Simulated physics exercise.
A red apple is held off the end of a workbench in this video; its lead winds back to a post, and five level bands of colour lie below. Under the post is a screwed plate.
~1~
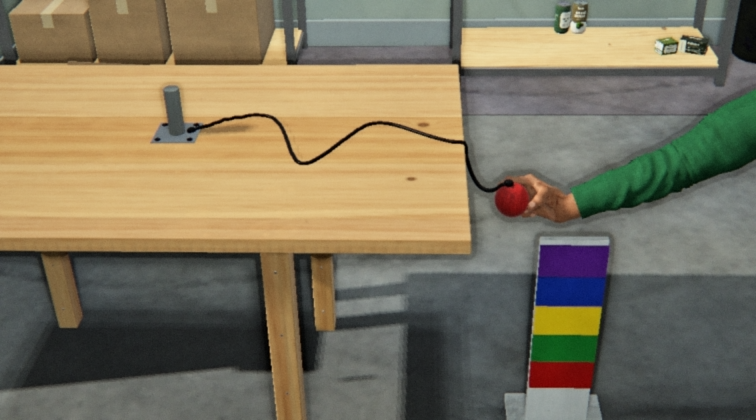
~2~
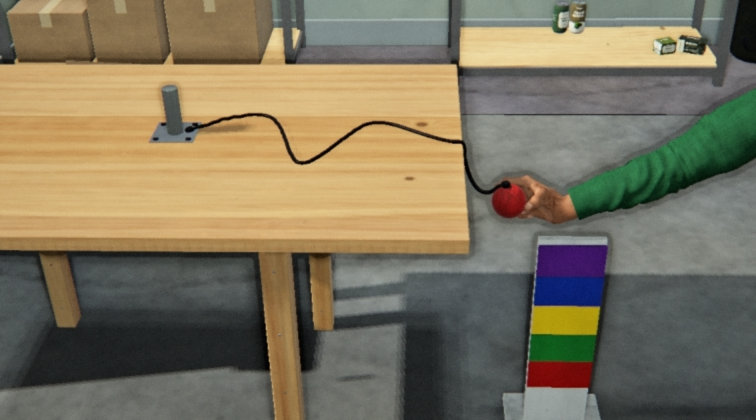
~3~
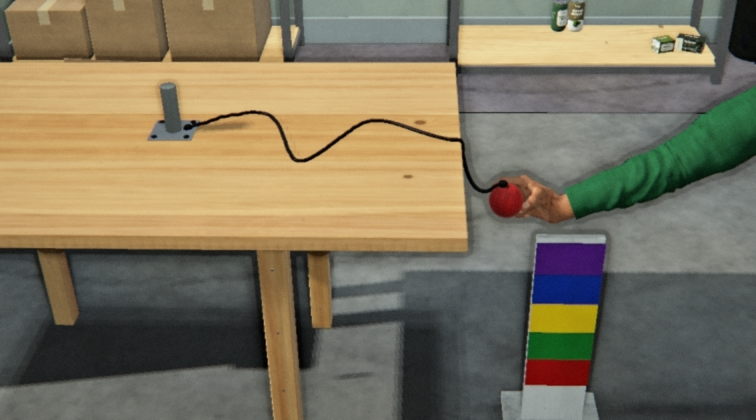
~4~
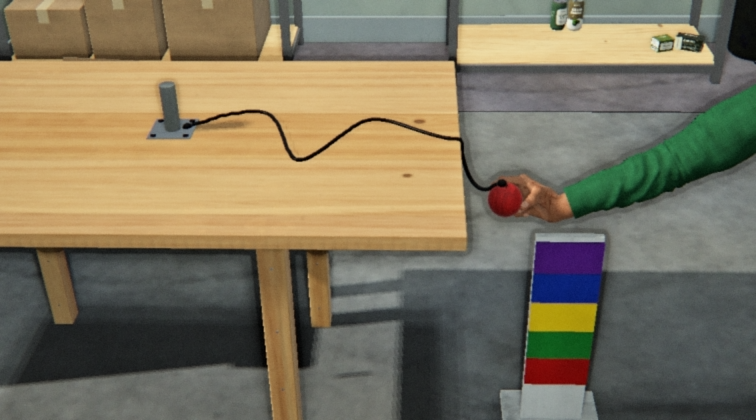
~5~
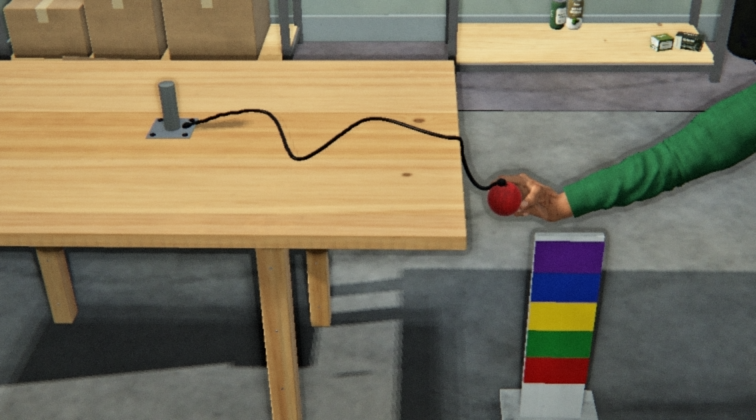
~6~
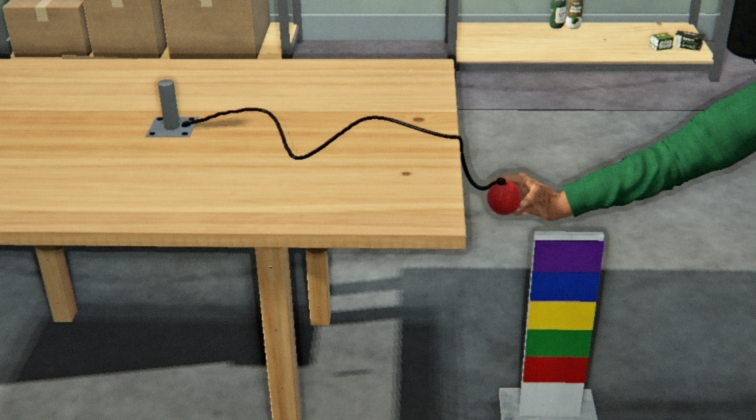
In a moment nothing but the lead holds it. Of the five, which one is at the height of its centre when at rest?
At rest, its centre is at the height of green.
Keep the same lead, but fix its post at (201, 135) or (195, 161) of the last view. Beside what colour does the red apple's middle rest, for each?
Try one - red; try two - red.
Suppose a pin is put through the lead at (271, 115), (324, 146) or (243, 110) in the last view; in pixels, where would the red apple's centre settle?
Near (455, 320), then (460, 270), then (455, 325).
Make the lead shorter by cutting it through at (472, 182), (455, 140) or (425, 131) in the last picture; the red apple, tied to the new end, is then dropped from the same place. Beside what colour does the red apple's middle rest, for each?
First try: Yellow; second try: Blue; third try: Purple.
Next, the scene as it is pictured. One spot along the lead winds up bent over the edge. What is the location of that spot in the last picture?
In the last picture it is at roughly (345, 130).
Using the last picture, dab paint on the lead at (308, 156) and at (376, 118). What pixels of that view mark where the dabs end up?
Around (396, 137); the other one around (459, 180).
Soon after, apple near (422, 322); level with green.
After that, apple near (470, 335); level with green.
In the end, apple near (450, 334); level with green. The lead holds its middle at green.
